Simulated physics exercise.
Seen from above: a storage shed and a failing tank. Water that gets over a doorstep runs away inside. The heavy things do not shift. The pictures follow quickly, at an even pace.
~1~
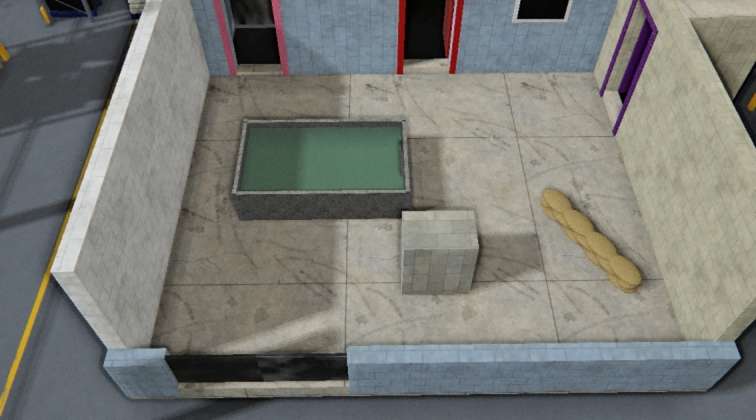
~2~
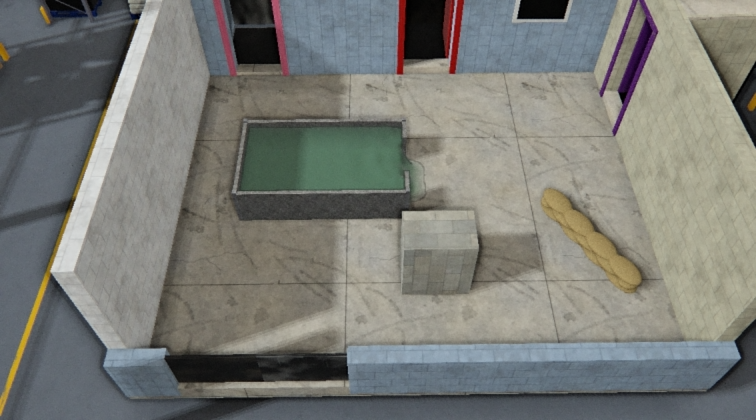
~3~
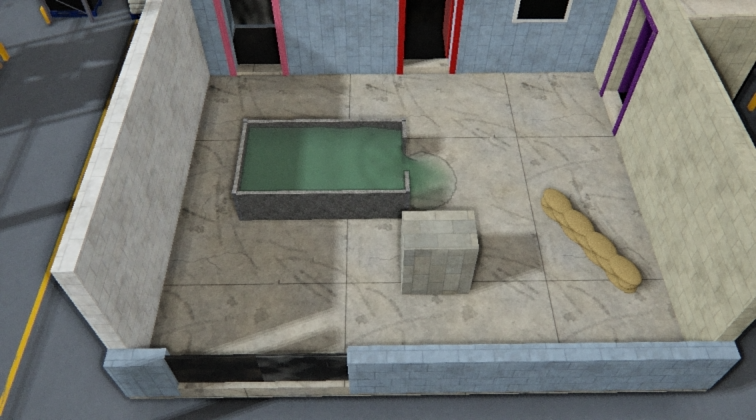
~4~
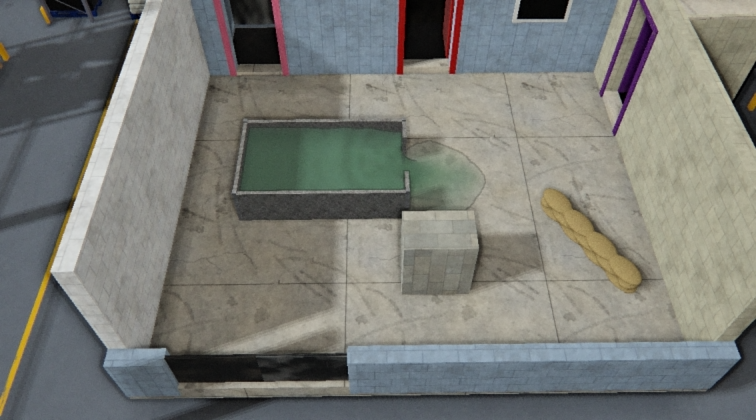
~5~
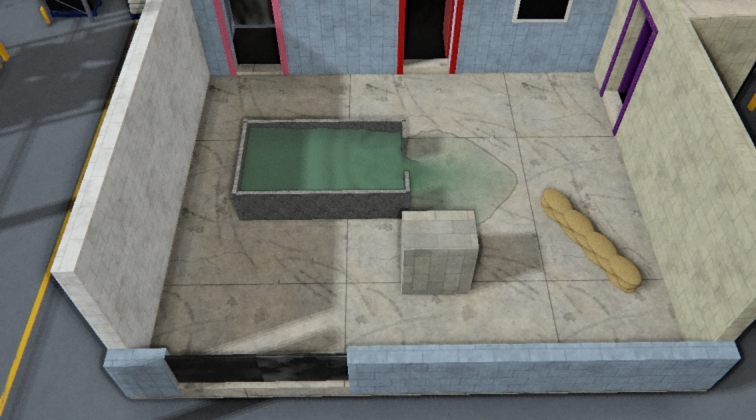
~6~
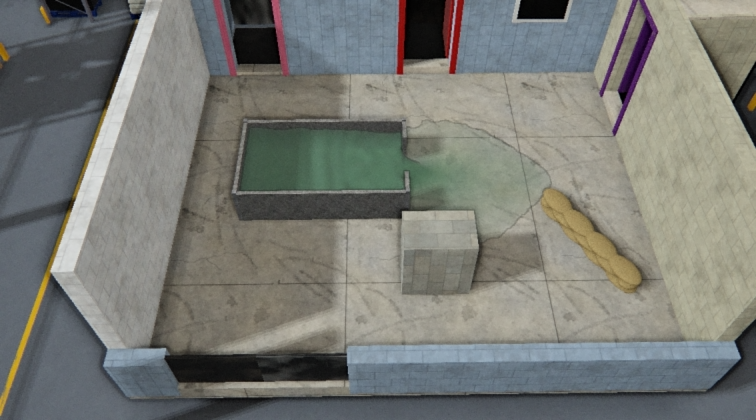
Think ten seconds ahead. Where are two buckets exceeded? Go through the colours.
The purple door holds within the limit; the pink door holds within the limit; the red door holds within the limit.
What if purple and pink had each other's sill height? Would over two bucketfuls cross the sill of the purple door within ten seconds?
My reading: Purple door floods.
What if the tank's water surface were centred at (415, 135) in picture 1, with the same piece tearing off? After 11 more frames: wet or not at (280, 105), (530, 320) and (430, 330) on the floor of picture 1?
As listed: No water, clear, free of water.
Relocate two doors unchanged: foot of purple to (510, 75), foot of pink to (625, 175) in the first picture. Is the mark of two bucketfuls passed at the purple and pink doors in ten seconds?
Purple door holds; pink door lets more in.
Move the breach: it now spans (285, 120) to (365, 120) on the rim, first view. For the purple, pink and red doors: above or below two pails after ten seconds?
In short: The purple door stays under, the pink door is over, the red door keeps below it.
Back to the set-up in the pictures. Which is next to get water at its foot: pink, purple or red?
I say the purple-painted one.
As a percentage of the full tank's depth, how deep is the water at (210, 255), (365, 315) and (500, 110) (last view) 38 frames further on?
Roughly 0, 2 and 12 per cent, in turn.
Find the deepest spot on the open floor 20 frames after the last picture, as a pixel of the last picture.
At about (589, 72).
A moment on, water covers 25 % of the floor; the purple door not reached, the pink door not reached, the red door not reached.
Next, water covers 35 % of the floor; the purple door wet at the sill, nothing in, the pink door not reached, the red door not reached.
Then, water covers 40 % of the floor; the purple door wet at the sill, nothing in, the pink door not reached, the red door wet at the sill, nothing in.
Later, water covers 55 % of the floor; the purple door wet at the sill, nothing in, the pink door not reached, the red door wet at the sill, nothing in.
In the end, water covers 85 % of the floor; the purple door wet at the sill, nothing in, the pink door wet at the sill, nothing in, the red door wet at the sill, nothing in.
